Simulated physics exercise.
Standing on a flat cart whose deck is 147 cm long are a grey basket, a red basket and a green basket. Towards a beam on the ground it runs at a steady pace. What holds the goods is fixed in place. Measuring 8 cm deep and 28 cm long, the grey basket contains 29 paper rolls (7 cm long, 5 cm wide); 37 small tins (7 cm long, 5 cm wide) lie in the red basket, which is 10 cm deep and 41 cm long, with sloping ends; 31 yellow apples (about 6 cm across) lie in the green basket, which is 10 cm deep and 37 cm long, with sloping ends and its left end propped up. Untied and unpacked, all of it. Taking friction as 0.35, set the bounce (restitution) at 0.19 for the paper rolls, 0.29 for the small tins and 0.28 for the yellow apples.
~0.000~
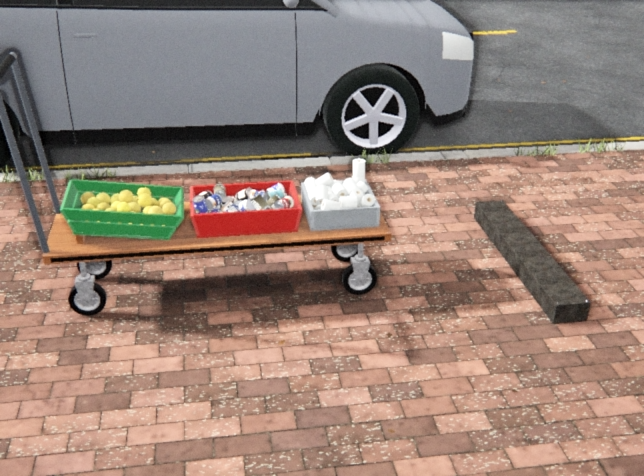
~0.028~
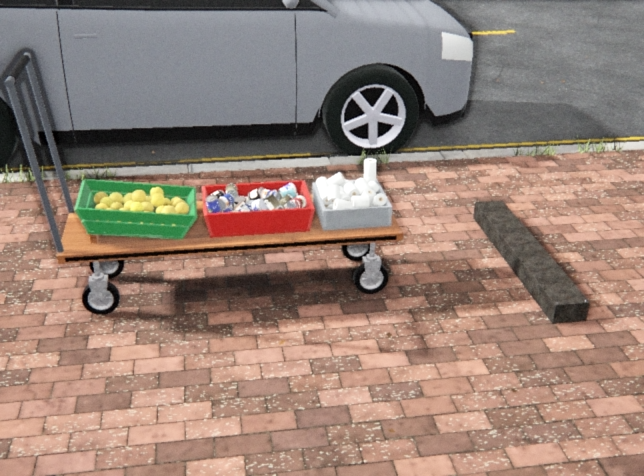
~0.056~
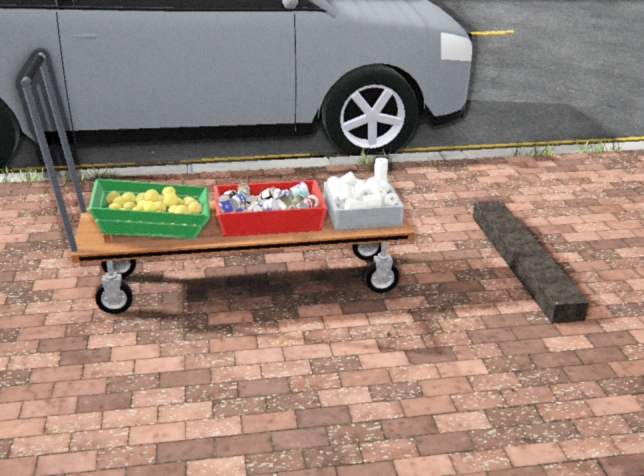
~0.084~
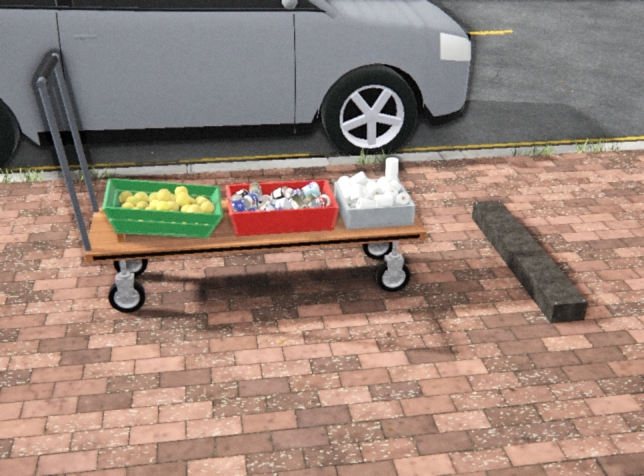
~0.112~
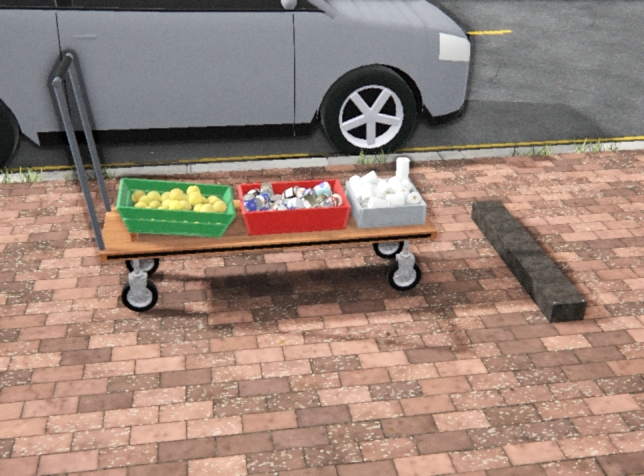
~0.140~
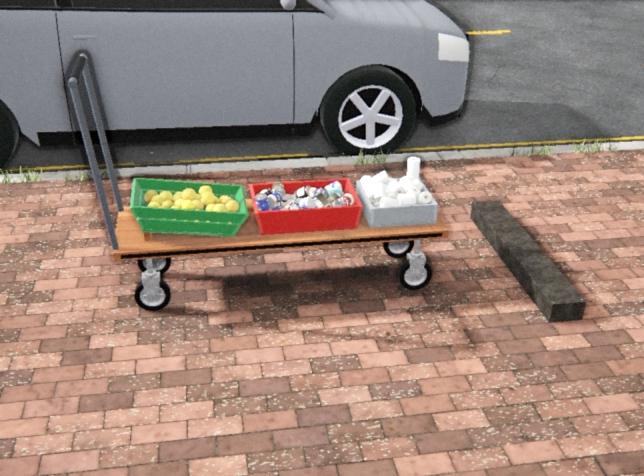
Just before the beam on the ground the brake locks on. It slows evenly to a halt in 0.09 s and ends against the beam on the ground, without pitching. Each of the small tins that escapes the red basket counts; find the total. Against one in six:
Under.
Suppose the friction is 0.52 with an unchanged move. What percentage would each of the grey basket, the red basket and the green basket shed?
Grey basket 20, red basket 10, green basket 0 per cent.
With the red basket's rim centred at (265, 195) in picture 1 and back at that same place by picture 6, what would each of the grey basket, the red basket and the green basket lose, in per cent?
That would give grey basket 10 %, red basket 0 % and green basket 0 %.
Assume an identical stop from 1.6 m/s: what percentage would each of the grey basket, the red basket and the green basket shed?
Grey basket 10 %, red basket 0 %, green basket 0 %.
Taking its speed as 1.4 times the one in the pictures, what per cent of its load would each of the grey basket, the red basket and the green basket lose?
In that case the grey basket sheds 20 per cent, the red basket 20 per cent and the green basket 20 per cent.
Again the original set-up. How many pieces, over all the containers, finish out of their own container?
Estimate: About 6.
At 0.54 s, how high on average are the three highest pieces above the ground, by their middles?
About 50 cm up, on average.
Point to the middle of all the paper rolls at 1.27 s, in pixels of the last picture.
Around (493, 196) in pixels.
After 0.32 s, it begins to slow.
After 0.42 s, grey basket 28 in, 1 out, red basket 37 in, 0 out and green basket 31 in, 0 out.
After 0.54 s, grey basket 27 in, 2 out, red basket 37 in, 0 out and green basket 31 in, 0 out.
After 0.77 s, grey basket 26 in, 3 out, red basket 36 in, 1 out and green basket 30 in, 1 out.
Outcome (at 1.27 s), grey basket 25 in, 4 out, red basket 36 in, 1 out and green basket 30 in, 1 out. Asked share, 1 of 37, 3 per cent.
